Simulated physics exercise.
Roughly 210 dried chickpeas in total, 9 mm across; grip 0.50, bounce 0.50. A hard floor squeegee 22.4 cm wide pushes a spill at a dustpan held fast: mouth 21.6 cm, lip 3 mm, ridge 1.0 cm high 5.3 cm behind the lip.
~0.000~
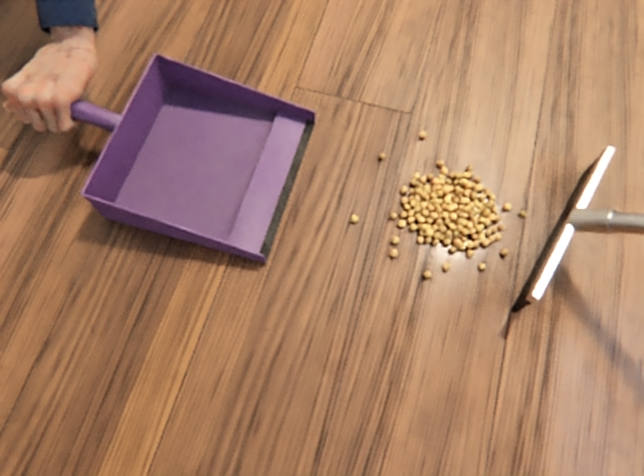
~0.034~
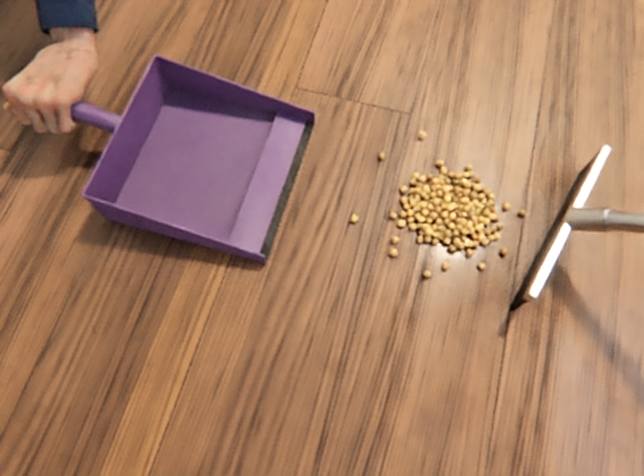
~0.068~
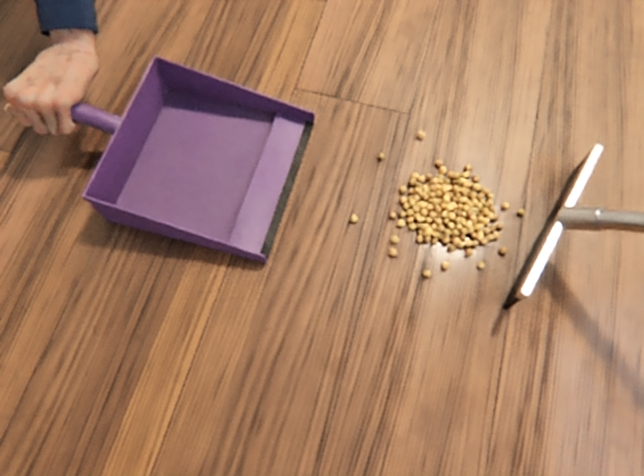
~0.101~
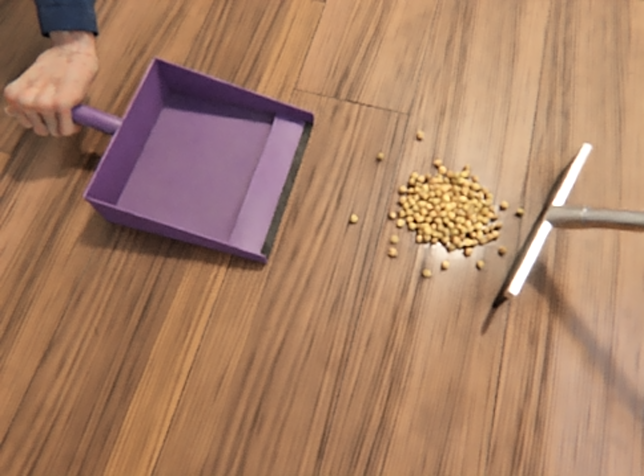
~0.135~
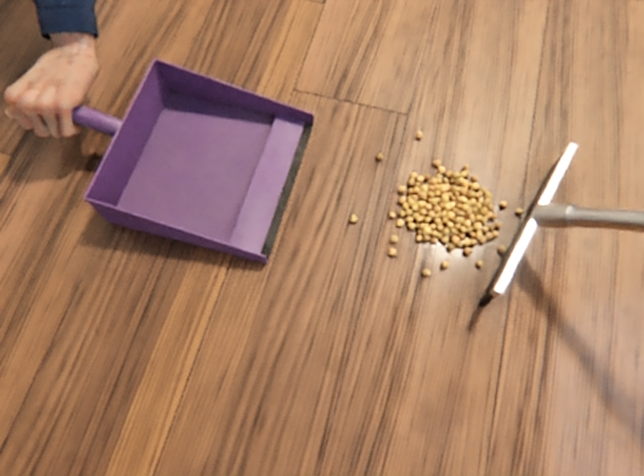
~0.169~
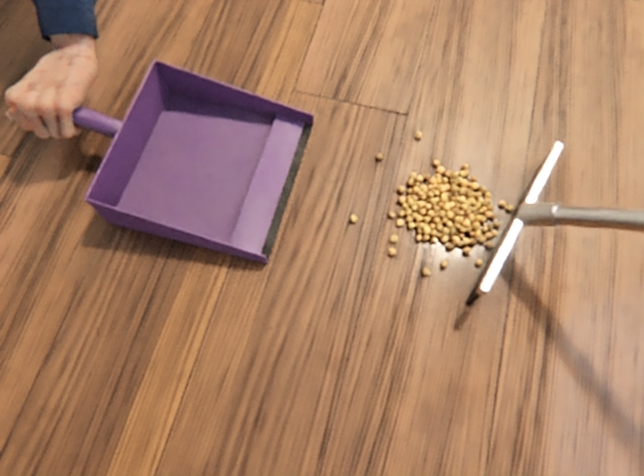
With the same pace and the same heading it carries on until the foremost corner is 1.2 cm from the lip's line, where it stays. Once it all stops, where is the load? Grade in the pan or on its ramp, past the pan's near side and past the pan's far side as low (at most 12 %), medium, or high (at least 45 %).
In the pan or on its ramp - low; past the pan's near side - low; past the pan's far side - low.
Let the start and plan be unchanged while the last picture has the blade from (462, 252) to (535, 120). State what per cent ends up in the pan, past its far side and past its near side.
Per cent by place - pan 25, far side 40, near side 0.
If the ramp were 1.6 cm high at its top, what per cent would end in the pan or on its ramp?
I'd put it near 0 per cent, ramp counted.
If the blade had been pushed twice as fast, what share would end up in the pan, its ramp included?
Share: About 20 %.
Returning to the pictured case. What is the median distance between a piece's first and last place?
It works out to roughly 18 cm.
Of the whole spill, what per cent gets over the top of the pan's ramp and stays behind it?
I'd put it near 0 per cent.
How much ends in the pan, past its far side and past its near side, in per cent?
In per cent: Pan 5; near side 0; far side 10.
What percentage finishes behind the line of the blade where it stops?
Close to 20 percent.
After 0.44 s, middle of the blade 17 cm from the lip; 0 % over the lip, far side 5 %, near side 0 %.
After 0.63 s, middle of the blade 9 cm from the lip; 0 % over the lip, far side 10 %, near side 0 %.
After 0.93 s, middle of the blade 4 cm from the lip; 5 % over the lip, far side 10 %, near side 0 %.
By 1.2 s all is still; pan 5 %, near side 0 %, far side 10 %, in front of the lip or behind the blade 90 %.
